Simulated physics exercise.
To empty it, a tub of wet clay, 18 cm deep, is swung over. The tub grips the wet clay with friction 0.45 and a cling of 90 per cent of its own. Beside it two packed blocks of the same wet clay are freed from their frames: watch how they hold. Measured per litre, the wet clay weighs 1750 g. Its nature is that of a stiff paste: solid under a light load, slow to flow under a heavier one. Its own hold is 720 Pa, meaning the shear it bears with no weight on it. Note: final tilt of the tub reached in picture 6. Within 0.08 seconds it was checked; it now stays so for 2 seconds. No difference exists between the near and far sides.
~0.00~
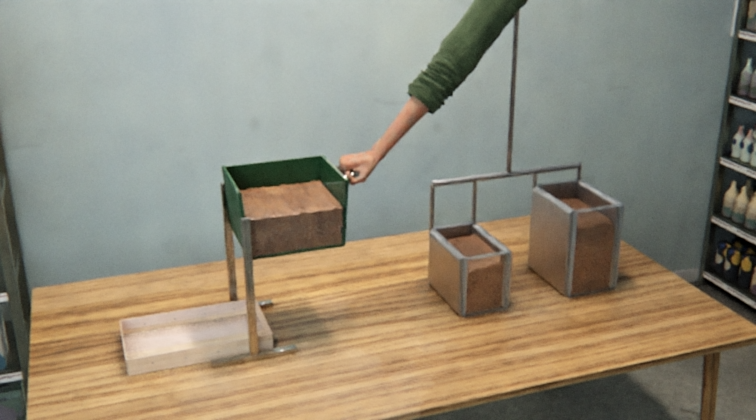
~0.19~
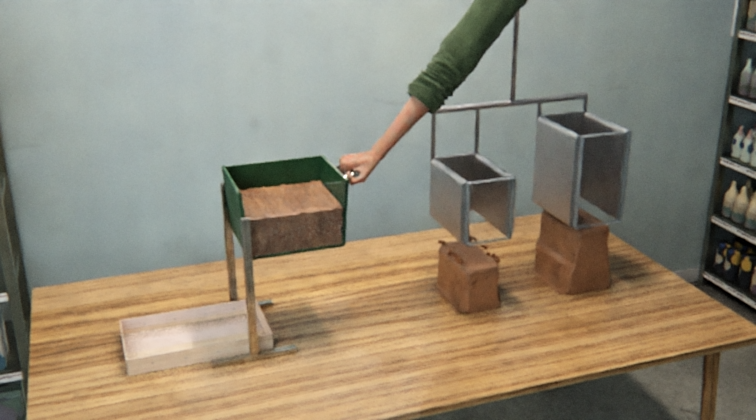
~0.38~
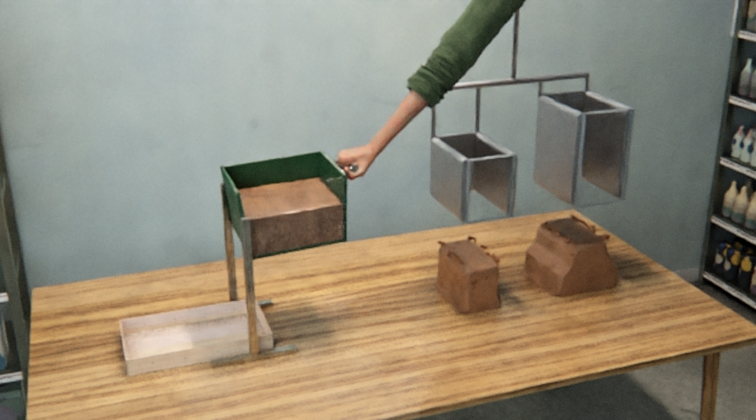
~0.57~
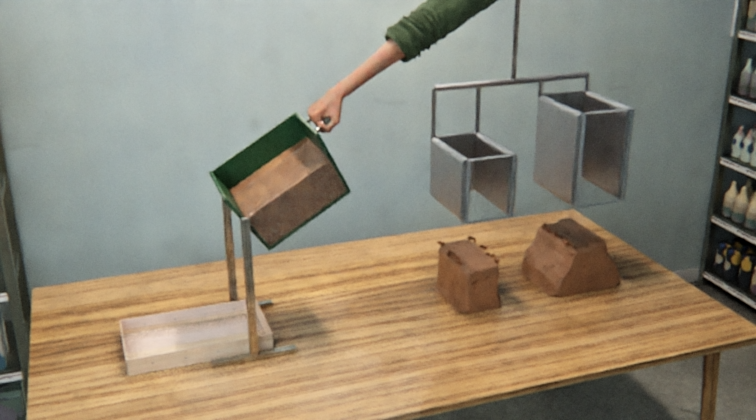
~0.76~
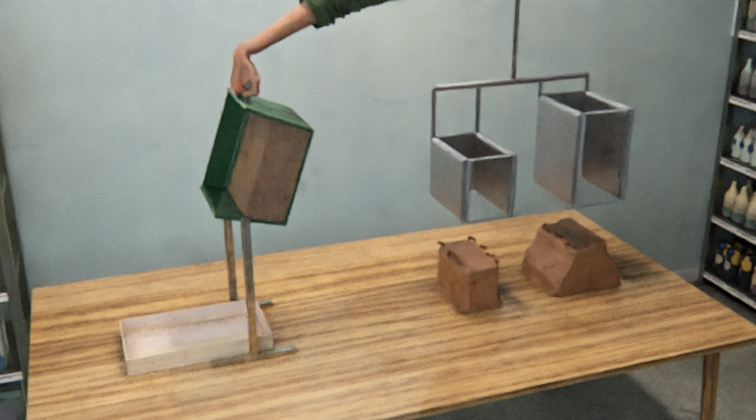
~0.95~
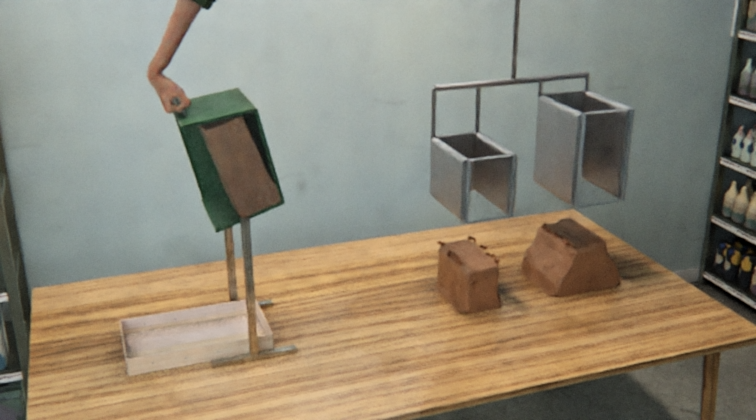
At the start, a hand grips a green tub of brown wet clay beside two packed metal moulds. The moulds rise, leaving two bare blocks, and the right one slumps into a squat, wide-based mound while the left keeps its shape. The hand then swings the tub up and leftward past upright, the clay staying inside.
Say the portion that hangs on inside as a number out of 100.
Expect roughly 36 %.
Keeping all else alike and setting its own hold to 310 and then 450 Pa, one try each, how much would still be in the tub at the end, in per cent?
Going in order, it's 30 % and then 30 %.
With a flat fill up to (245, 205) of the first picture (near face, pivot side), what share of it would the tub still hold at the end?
I'd say close to 18 % stays in the tub.
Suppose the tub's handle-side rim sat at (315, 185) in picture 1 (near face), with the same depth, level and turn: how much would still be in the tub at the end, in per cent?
In that case close to 45 %.
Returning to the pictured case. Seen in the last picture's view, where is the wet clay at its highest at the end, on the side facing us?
I'd point to somewhere around (245, 186).
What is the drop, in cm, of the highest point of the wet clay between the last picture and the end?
Roughly 18 cm.
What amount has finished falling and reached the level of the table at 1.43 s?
60 %.
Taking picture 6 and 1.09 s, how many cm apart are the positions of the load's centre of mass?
9 cm.
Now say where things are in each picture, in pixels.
The first picture shows handle-side rim at (345, 181), tilt 0 degrees; highest point of the wet clay at (335, 208); test blocks 16 cm, 25 cm high (left to right).
The second picture shows handle-side rim at (345, 181), tilt 0 degrees; highest point of the wet clay at (335, 208); test blocks 16 cm, 23 cm high (left to right).
The third picture shows handle-side rim at (344, 177), tilt 3 degrees; highest point of the wet clay at (339, 204); test blocks 16 cm, 18 cm high (left to right).
The fourth picture shows handle-side rim at (316, 136), tilt 31 degrees; highest point of the wet clay at (327, 162); test blocks 16 cm, 17 cm high (left to right).
The fifth picture shows handle-side rim at (245, 111), tilt 71 degrees; highest point of the wet clay at (273, 123); test blocks 16 cm, 17 cm high (left to right).
The sixth picture shows handle-side rim at (183, 130), tilt 103 degrees; highest point of the wet clay at (239, 118); test blocks 16 cm, 17 cm high (left to right).
By 1.09 s, the tub is at 103 degrees and holds 79 %.
By 1.26 s, the tub is at 103 degrees and holds 36 %.
By 1.43 s, the tub is at 103 degrees and holds 36 %.
By 1.60 s, the tub is at 103 degrees and holds 36 %.
By 2.95 s, at the end, the tub is at 103 degrees and holds 36 %.
